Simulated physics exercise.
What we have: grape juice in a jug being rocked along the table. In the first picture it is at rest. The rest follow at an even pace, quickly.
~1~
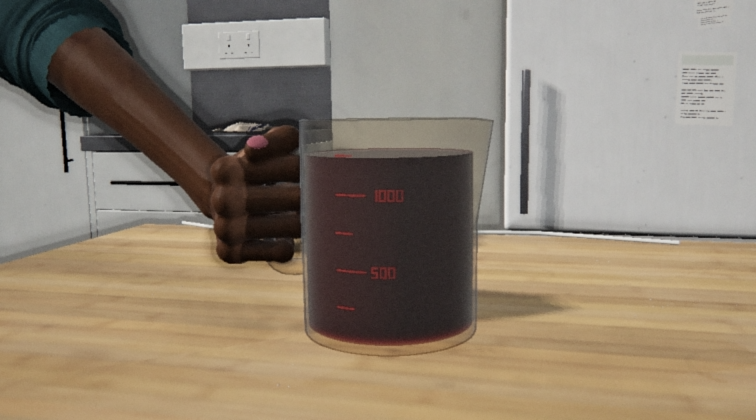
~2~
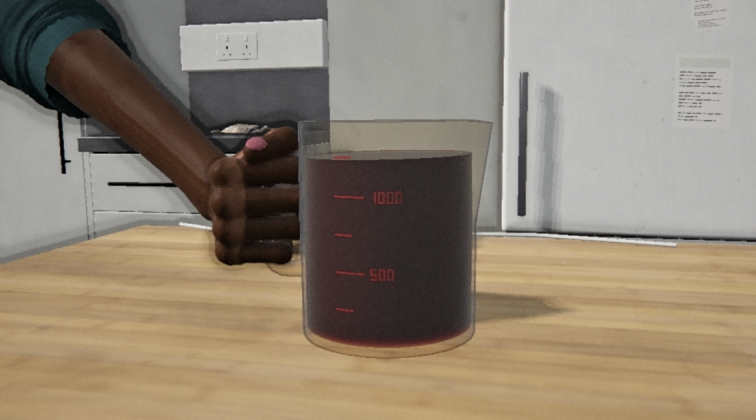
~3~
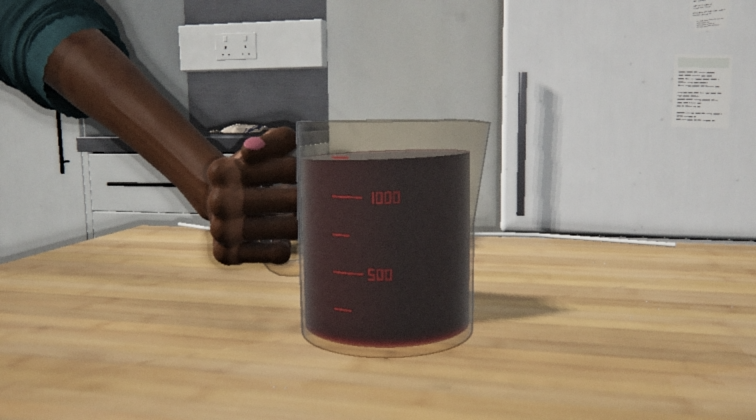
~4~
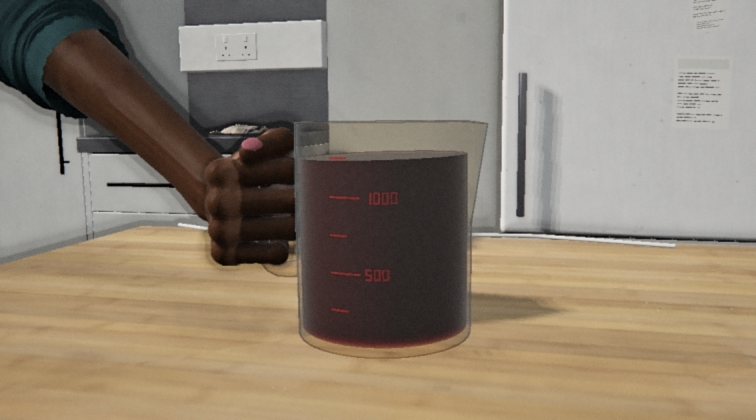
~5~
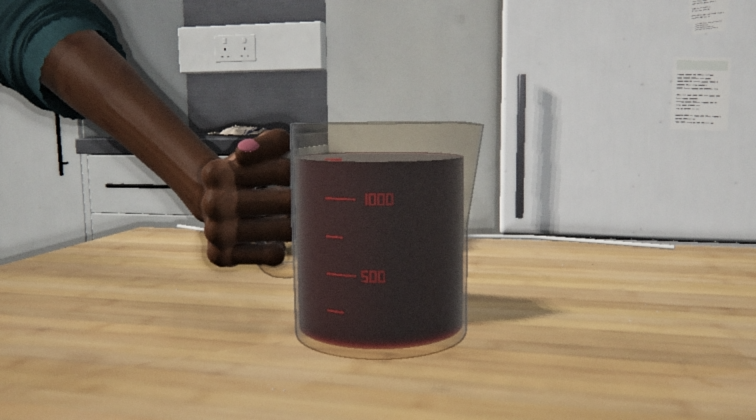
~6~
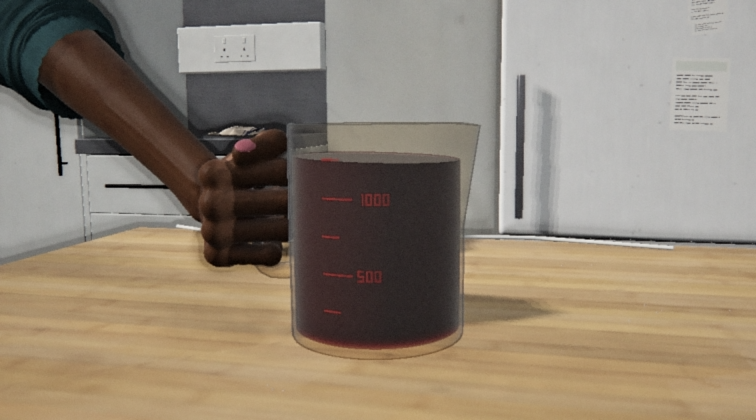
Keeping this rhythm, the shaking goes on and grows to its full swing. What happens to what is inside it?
It stays contained.
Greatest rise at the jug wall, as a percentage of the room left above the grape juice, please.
20 per cent.
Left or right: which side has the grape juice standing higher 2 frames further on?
On the left-hand edge, I'd say.
Soon after, the highest wave so far stays far below the rim.
In the end, the highest wave so far stays far below the rim; nothing has left it.
